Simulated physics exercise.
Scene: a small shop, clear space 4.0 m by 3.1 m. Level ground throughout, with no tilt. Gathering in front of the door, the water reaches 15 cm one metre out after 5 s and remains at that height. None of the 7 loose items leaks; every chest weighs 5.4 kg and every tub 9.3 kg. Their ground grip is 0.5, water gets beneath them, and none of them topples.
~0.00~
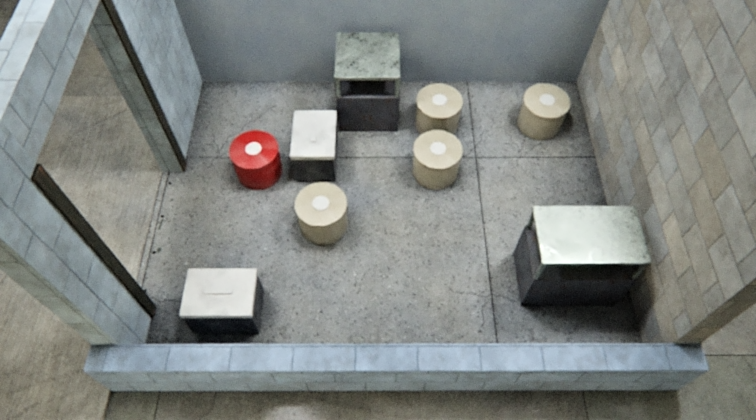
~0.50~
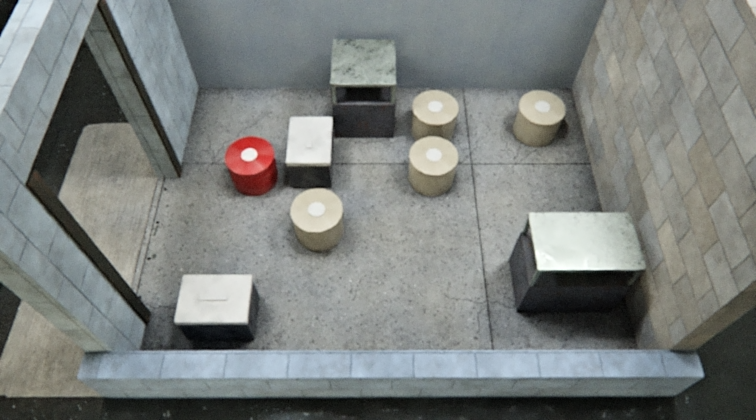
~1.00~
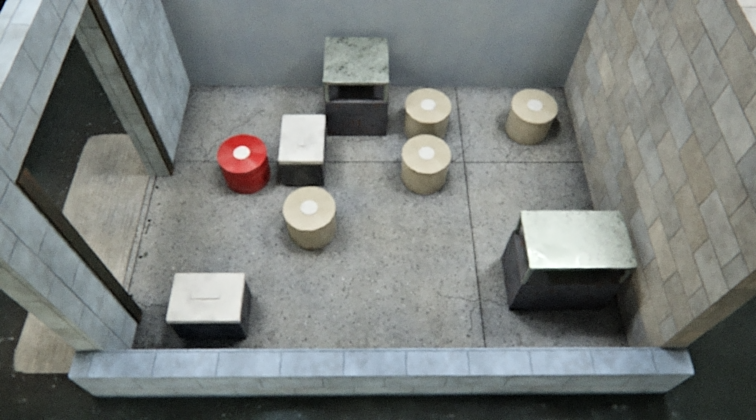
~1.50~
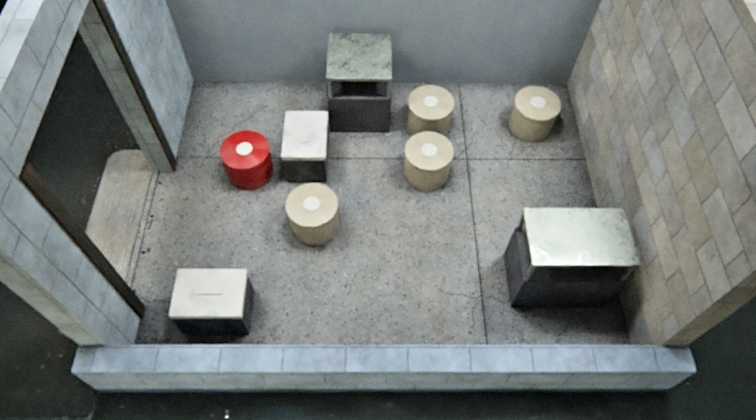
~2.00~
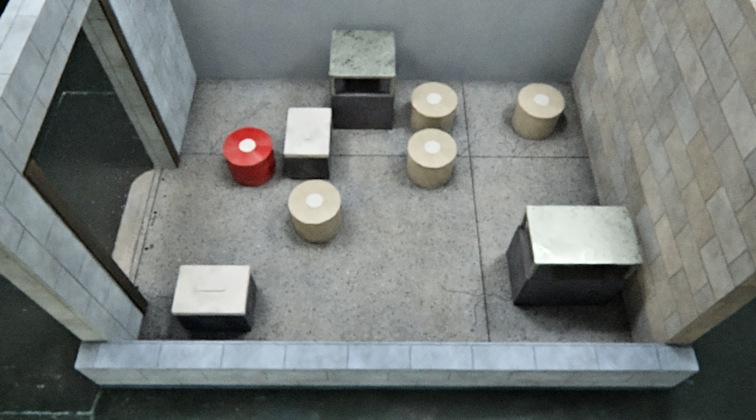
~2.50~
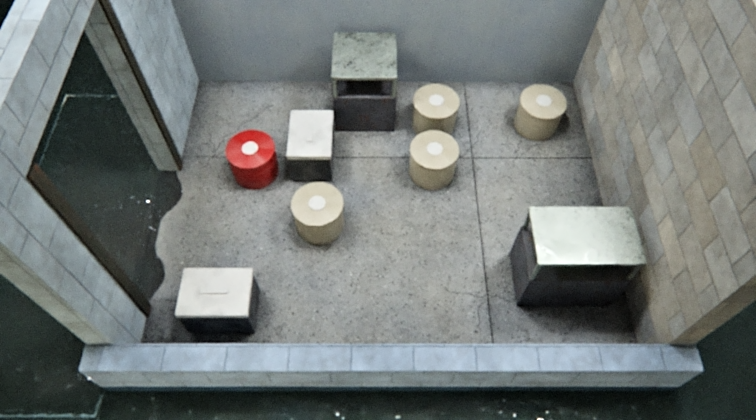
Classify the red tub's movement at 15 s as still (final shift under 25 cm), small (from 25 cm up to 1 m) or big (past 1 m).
Small.
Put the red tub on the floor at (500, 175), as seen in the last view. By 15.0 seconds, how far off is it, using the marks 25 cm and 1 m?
Short answer, it goes a modest way.
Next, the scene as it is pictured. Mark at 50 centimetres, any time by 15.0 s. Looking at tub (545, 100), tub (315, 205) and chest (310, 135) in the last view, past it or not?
Going one by one, I get above, above and above.
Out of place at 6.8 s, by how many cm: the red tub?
By that time, close to 30 cm.
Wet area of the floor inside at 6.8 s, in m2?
At that time the wet patch spans about 8.5 m2.
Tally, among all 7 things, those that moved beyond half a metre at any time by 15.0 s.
That comes to 4.
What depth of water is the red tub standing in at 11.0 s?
Around 5 cm.
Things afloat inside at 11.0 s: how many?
6 of them.
After 3.5 s the red tub is near (250, 149), 0.0 m from its start, aground; 0 afloat.
After 6.8 s the red tub is near (272, 129), 0.3 m from its start, aground; 0 afloat.
After 11.0 s the red tub is near (269, 120), 0.4 m from its start, aground; 6 afloat.
After 15.0 s the red tub is near (236, 119), 0.4 m from its start, afloat; 7 afloat.
